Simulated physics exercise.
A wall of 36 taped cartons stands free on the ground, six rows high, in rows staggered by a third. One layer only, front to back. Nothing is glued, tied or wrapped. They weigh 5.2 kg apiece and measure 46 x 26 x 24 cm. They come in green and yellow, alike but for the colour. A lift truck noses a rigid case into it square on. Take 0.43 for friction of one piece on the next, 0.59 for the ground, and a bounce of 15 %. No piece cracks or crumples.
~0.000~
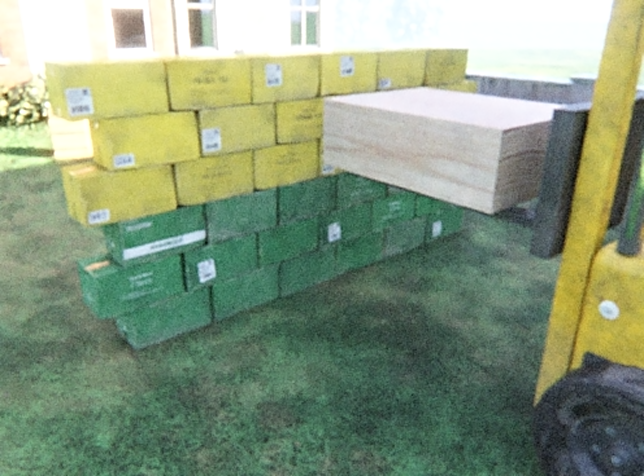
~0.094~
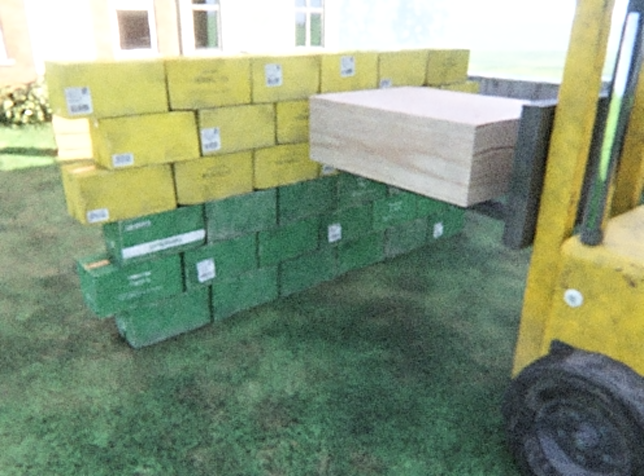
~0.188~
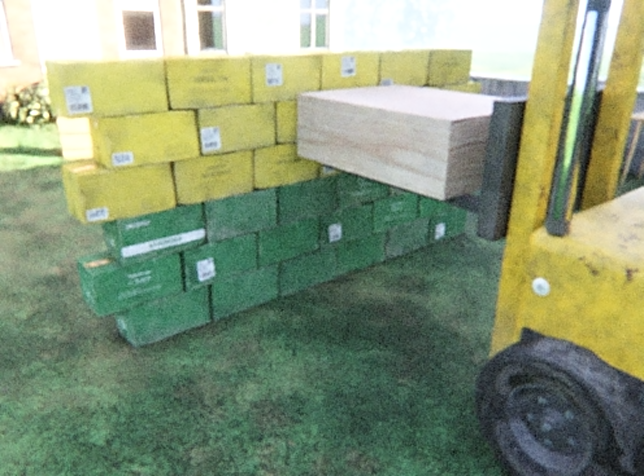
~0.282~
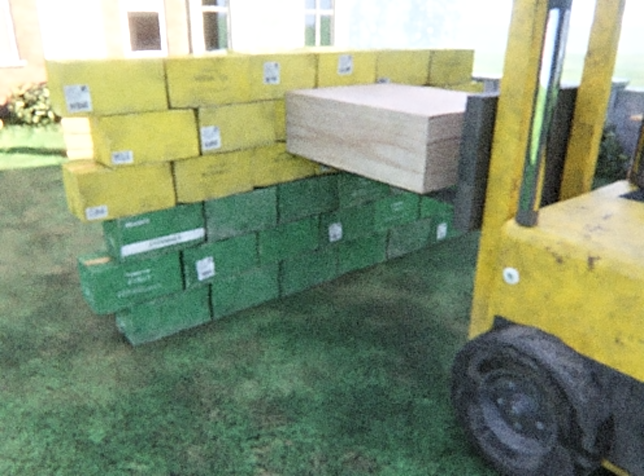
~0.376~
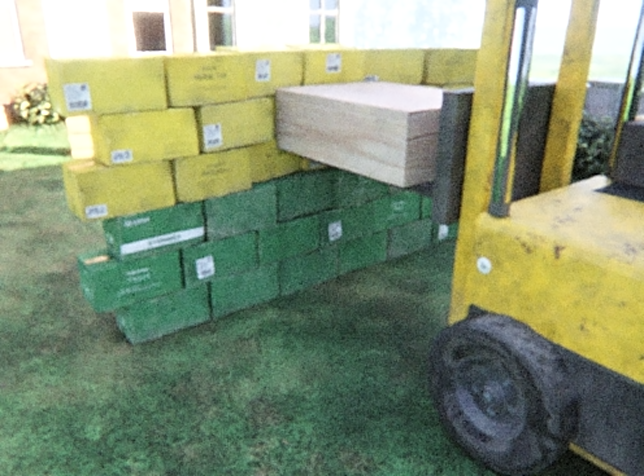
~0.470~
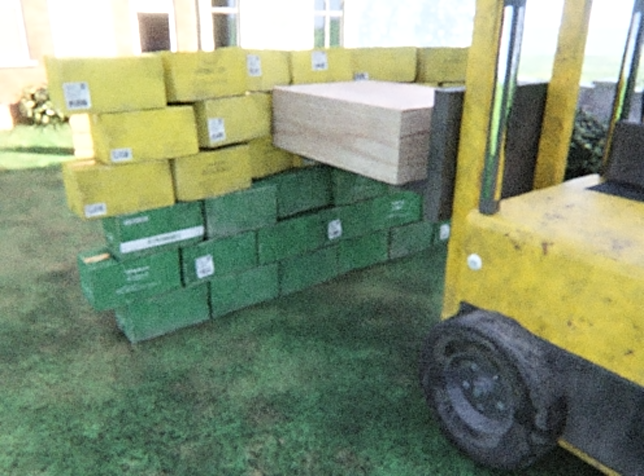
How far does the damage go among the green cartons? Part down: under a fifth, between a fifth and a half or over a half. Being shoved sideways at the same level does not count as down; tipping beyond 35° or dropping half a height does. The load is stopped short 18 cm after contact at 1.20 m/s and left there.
The part is under a fifth.
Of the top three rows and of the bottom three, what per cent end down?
Top 70, bottom 10 per cent.
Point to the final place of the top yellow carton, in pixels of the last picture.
At about (425, 184).
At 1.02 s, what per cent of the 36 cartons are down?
40 per cent by then.
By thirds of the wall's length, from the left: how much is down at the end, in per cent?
In per cent: Left 20, middle 70, right 30.
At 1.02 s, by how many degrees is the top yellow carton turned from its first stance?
Some 50°.
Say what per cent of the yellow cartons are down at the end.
Yellow 70 per cent.
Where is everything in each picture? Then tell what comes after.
In the first picture (each place is the centre of the face we see best; the camera moves round a little), load (336, 128) 30 cm short of touching; top green carton (166, 235); top yellow carton (448, 66); all as stacked.
Load (321, 125) 19 cm short of touching; top green carton (165, 234), in the second picture.
Load (308, 122) 7 cm short of touching; top green carton (165, 233), in the third picture.
Load (296, 118) 38 mm in; top green carton (165, 232); steepest lean 4°, the carton at (349, 72); 8 have shifted, in the fourth picture.
Load (285, 115) 15 cm in; top green carton (164, 231); steepest lean 7°, the carton at (337, 70); 12 have shifted, in the fifth picture.
Load (282, 113) 18 cm in, stopped; top green carton (163, 230); top yellow carton (453, 64) tilted 4°; steepest lean 9°, the carton at (265, 69); 16 have shifted, in the sixth picture.
By 0.72 s, none of the 18 green cartons down (3 of 36 in all colours); top green carton unmoved; top yellow carton tilted 20°.
By 1.02 s, 2 of the 18 green cartons down (14 of 36 in all colours); top green carton unmoved; top yellow carton tilted 45°, 8 cm lower.
By 1.44 s, 2 of the 18 green cartons down (14 of 36 in all colours); top green carton unmoved; top yellow carton on its side.
When it is over (2.6 s), 2 of the 18 green cartons down (14 of 36 in all colours); top green carton unmoved; top yellow carton on its side. That is 11 per cent. In pixels of the last frame, middles, top green carton near (154, 223), top yellow carton near (425, 184).
